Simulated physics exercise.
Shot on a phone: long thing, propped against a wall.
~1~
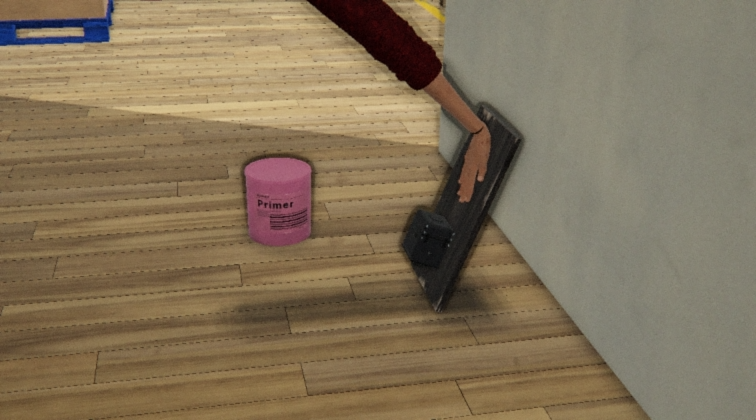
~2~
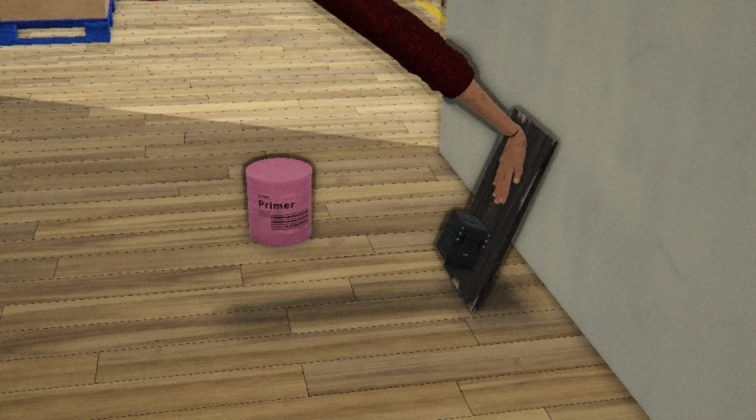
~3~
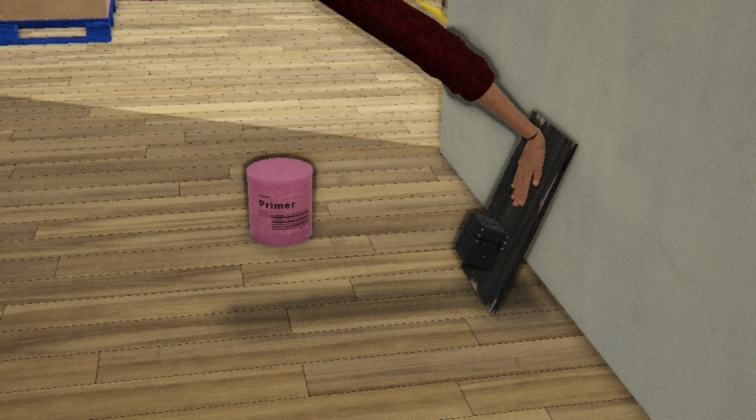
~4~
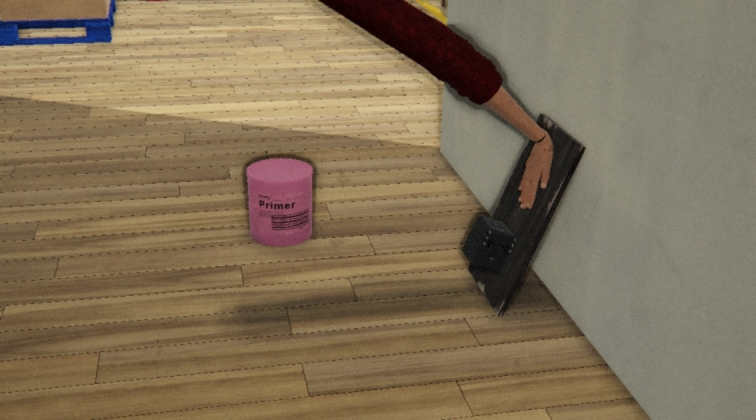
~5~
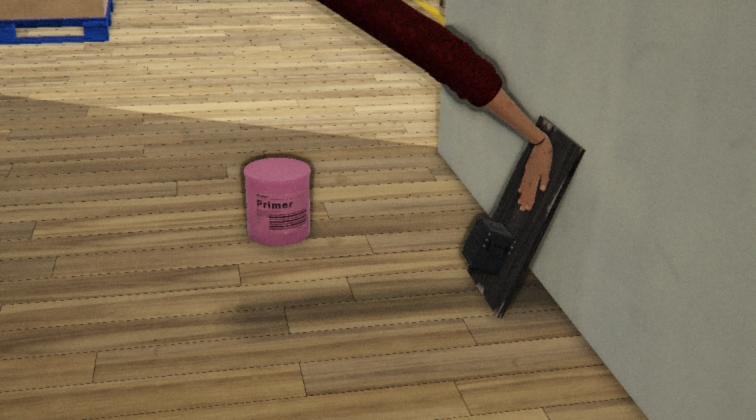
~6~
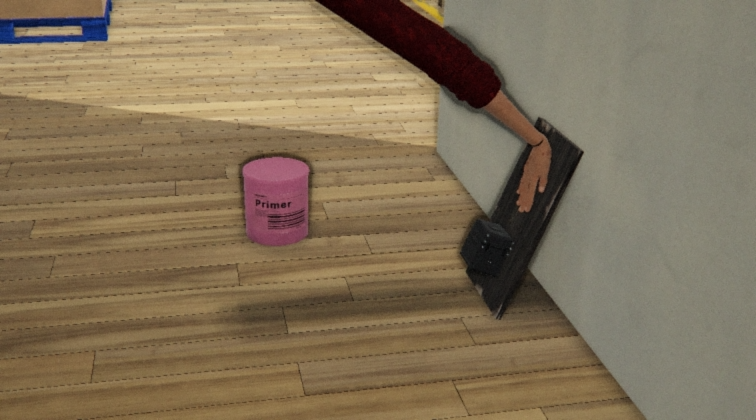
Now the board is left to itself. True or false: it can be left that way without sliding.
True.
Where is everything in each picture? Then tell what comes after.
In the first picture, not yet at the wall; black board (461, 207); pink pail (279, 201).
In the second picture, not yet at the wall; black board (496, 209); pink pail (280, 202).
In the third picture, not yet at the wall; black board (515, 211); pink pail (281, 202).
In the fourth picture, not yet at the wall; black board (522, 213); pink pail (280, 202).
In the fifth picture, leant on the wall, still held; black board (522, 215); pink pail (278, 202).
In the sixth picture, leant on the wall, still held; black board (520, 217); pink pail (277, 201).
Then, 0.20 s after the last picture, nothing has stirred.
Then, 0.60 s after the last picture, black board resting near (520, 217).
At rest, both in place. Seen from the same camera at the end, black board near (520, 217). The board remains leaning.
